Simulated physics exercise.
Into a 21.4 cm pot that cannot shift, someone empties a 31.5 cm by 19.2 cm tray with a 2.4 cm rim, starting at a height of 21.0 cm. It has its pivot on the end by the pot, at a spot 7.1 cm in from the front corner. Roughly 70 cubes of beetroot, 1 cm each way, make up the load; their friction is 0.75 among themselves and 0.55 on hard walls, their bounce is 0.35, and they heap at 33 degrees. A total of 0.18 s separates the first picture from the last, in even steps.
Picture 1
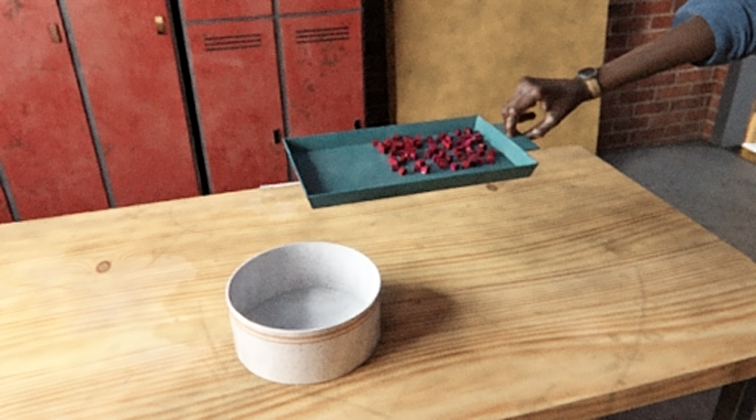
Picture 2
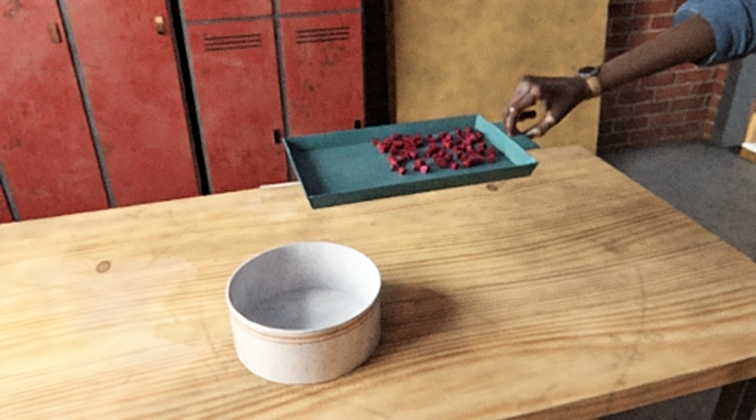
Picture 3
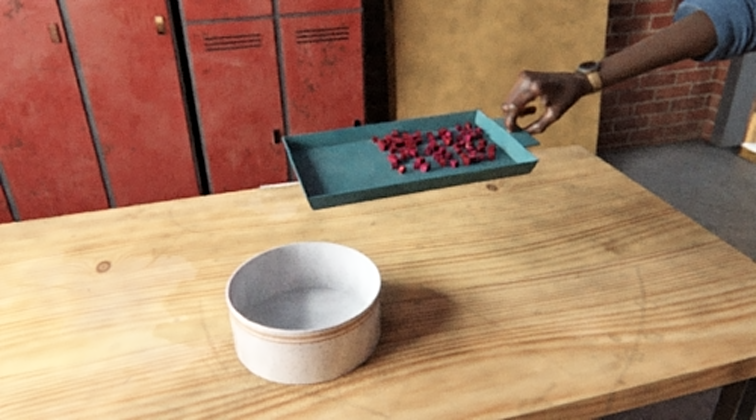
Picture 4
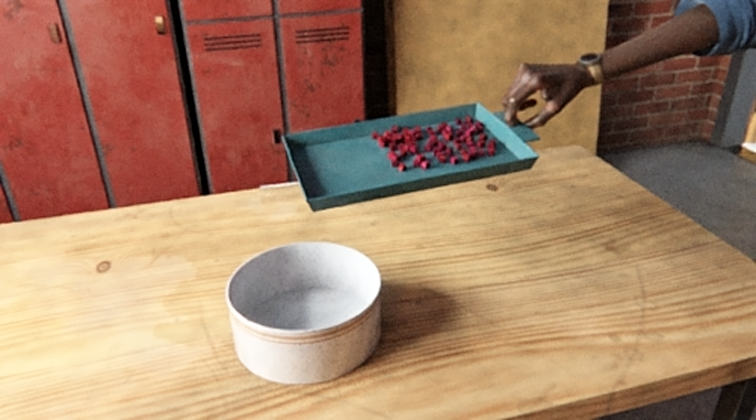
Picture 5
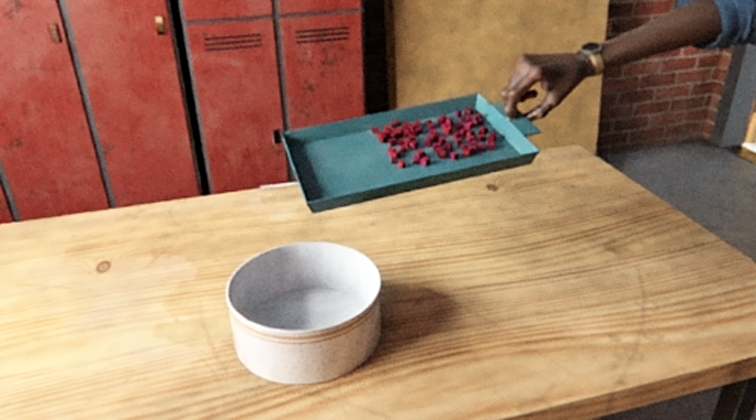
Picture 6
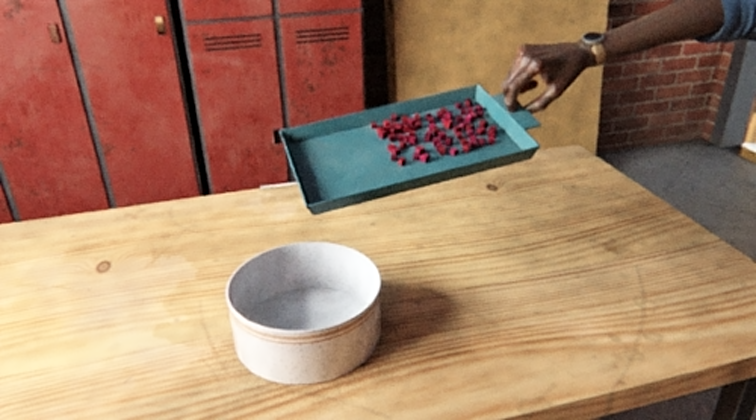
A hand slowly raises the right end of a teal tray holding small red cubes.
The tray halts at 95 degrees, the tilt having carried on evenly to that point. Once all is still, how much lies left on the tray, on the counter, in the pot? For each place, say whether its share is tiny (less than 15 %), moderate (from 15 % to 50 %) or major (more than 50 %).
Result: Tray: Little of the load; counter: Little of the load; pot: Over half the load.
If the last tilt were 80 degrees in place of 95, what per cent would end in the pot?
About 95 in a hundred would end up in the pot.
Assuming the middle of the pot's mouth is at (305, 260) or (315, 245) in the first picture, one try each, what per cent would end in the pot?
Estimates: 70 in a hundred and 5 in a hundred.
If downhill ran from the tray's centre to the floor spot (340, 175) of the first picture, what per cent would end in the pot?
About 30 per cent.
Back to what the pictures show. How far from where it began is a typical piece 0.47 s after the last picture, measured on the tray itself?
About 6 cm.
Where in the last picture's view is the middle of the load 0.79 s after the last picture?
Near (303, 280).
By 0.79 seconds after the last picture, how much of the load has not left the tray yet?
Some 30 per cent of the load.
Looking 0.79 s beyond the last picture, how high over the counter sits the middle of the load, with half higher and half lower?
The halfway mark is near 12 cm.
Then, 0.47 s after the last picture, tilt 50 degrees; the tray holds 100 %, the pot 0 %.
Then, 0.79 s after the last picture, tilt 78 degrees; the tray holds 30 %, the pot 45 %.
Then, 1.20 s after the last picture, tilt 95 degrees; the tray holds 0 %, the pot 95 %.
In the end, tray 0 %, counter 5 %, pot 95 %.
